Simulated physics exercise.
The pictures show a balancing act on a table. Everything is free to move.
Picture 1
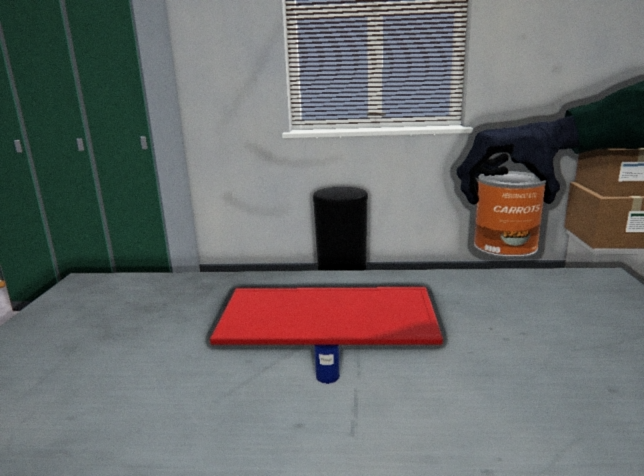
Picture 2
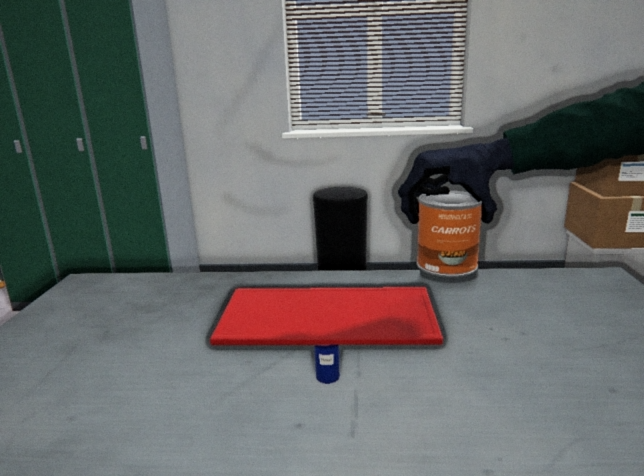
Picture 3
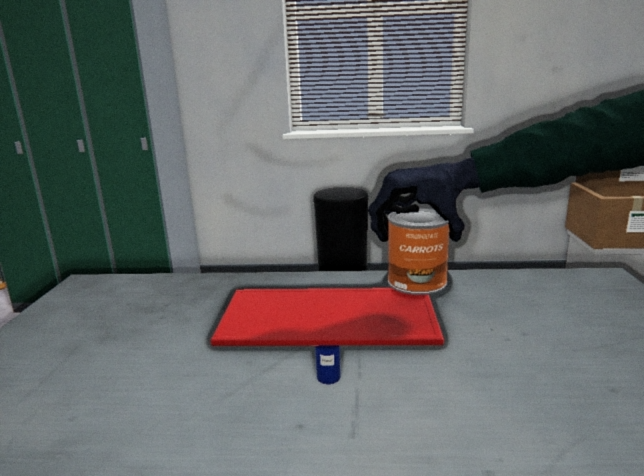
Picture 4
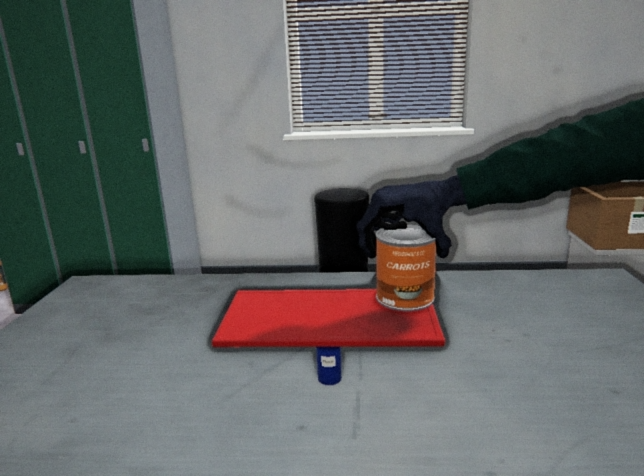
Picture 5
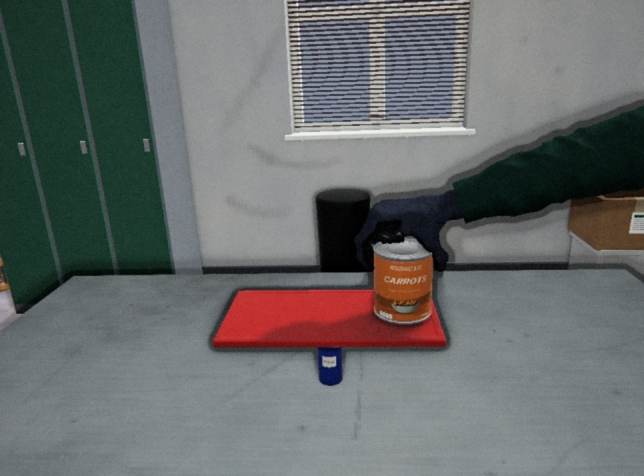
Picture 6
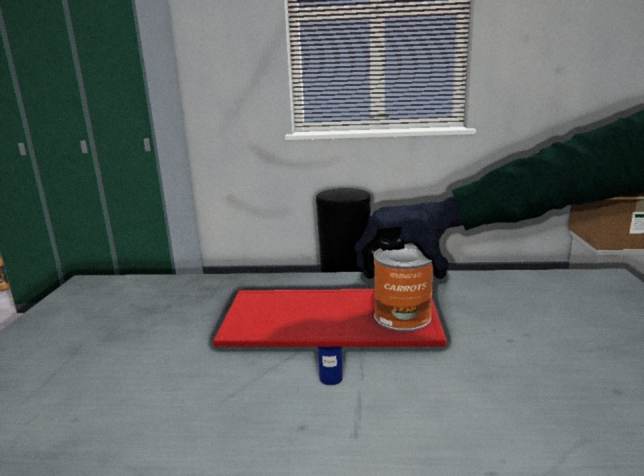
Orange tin of carrots held by a dark-gloved hand moving left and down onto the right side of a red lid.
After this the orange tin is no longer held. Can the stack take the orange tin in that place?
In the end the stack loses its balance.
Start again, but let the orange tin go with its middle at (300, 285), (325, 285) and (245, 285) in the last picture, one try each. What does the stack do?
First try: It gives way; second try: It keeps its balance; third try: It loses its balance.
Then, 0.40 s on from there, orange tin now fallen; red lid turned 48° from how it was put.
Then, 0.60 s on from there, red lid now fallen; blue shaker turned 70° from how it was put.
In the end, fallen, red lid, blue shaker and orange tin. The stack comes apart.
